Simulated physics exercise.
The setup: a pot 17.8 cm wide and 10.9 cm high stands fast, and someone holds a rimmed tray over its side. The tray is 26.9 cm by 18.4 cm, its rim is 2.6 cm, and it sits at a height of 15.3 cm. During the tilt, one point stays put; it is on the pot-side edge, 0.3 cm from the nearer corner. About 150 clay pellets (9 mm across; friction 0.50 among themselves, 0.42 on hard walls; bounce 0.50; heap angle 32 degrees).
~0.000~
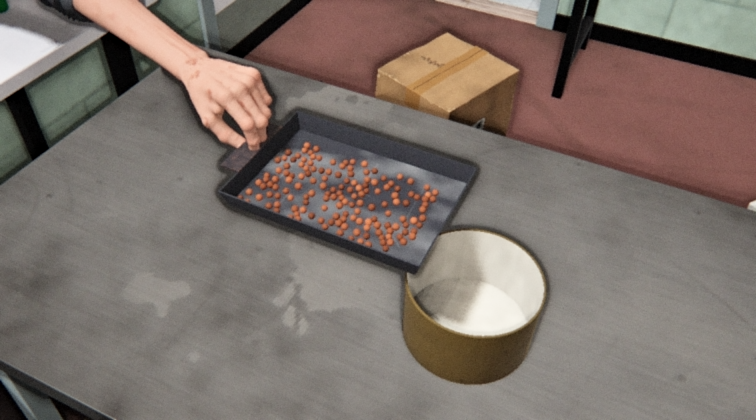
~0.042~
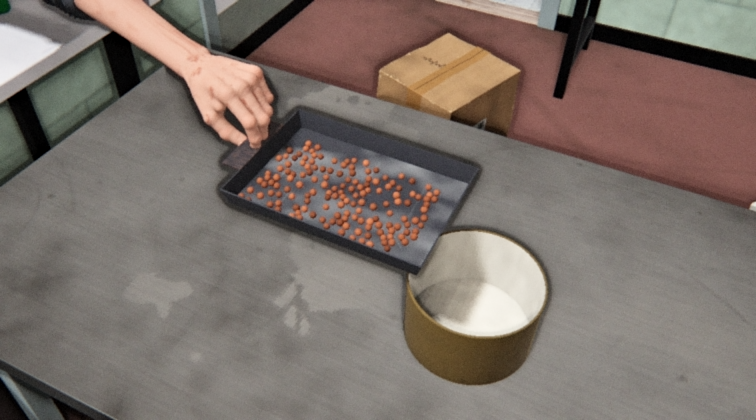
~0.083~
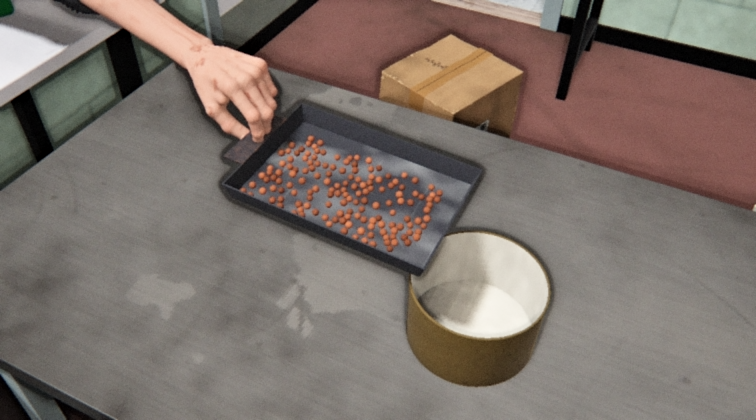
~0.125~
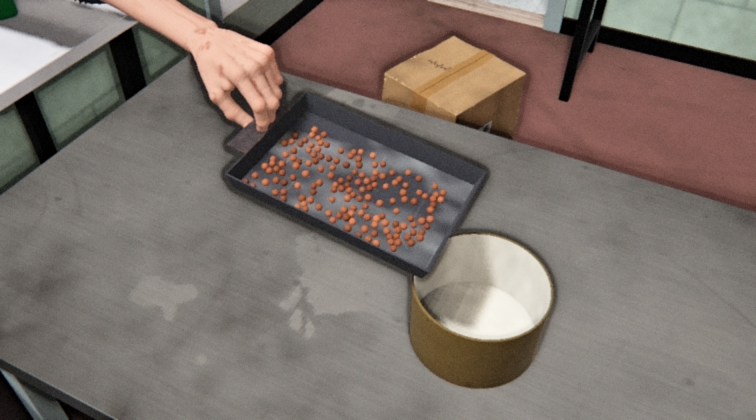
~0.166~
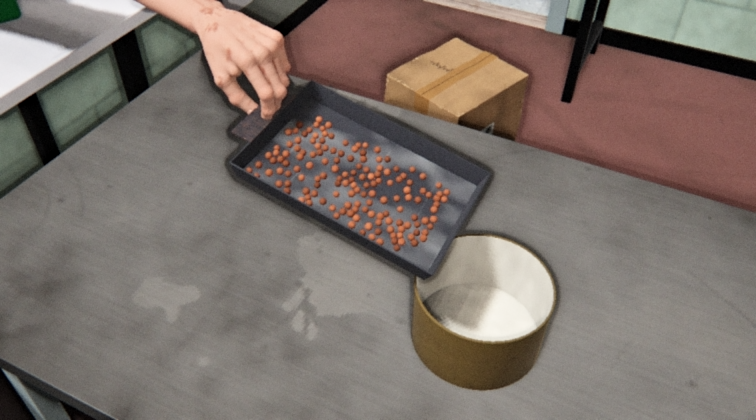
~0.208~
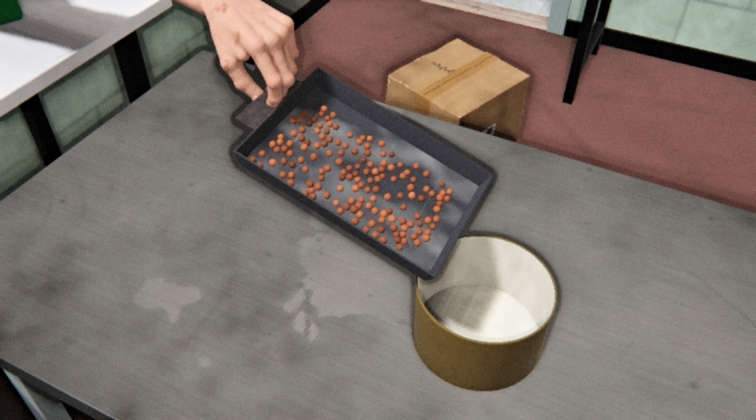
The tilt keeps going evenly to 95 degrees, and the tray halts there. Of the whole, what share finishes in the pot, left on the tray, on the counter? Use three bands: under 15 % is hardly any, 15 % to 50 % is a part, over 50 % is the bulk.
Shares - pot: The bulk; tray: Hardly any; counter: Hardly any.
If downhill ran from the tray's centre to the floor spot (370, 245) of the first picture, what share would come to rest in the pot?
Roughly 0 % of the pieces.
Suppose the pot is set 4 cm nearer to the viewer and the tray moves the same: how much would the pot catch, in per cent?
85 per cent.
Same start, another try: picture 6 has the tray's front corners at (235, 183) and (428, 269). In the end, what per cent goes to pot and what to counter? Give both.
Pot 0, counter 100.
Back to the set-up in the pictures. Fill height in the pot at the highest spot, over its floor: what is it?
Some 2.0 cm.
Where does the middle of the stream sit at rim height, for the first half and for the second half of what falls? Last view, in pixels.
(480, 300) first, (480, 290) later, roughly.
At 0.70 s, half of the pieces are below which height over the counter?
Some 18 cm above the counter.
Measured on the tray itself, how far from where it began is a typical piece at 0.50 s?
It has moved some 8 cm from its start.
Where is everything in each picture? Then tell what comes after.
In the first picture, tray tilt 0 degrees, front corners at (227, 190) and (416, 260); middle of the pieces at (342, 198); pot at (475, 279).
In the second picture, tray tilt 1 degrees, front corners at (228, 188) and (418, 261); middle of the pieces at (343, 197).
In the third picture, tray tilt 4 degrees, front corners at (230, 182) and (421, 262), lowest corner right front; middle of the pieces at (346, 195).
In the fourth picture, tray tilt 8 degrees, front corners at (234, 173) and (426, 265), lowest corner right front; middle of the pieces at (350, 191).
In the fifth picture, tray tilt 14 degrees, front corners at (238, 162) and (430, 268), lowest corner right front; middle of the pieces at (354, 185).
In the sixth picture, tray tilt 19 degrees, front corners at (243, 150) and (433, 270), lowest corner right front; middle of the pieces at (358, 180); pot at (486, 285). The tray's pace is about 130 degrees a second.
Then, at 0.50 s, tilt 56 degrees; the tray holds 100 %, the pot 0 %.
After 0.70 s, tilt 82 degrees; the tray holds 80 %, the pot 5 %.
After 1.01 s, tilt 95 degrees; the tray holds 15 %, the pot 75 %.
By 1.7 s all is still; pot 95 %, tray 0 %, counter 5 %.
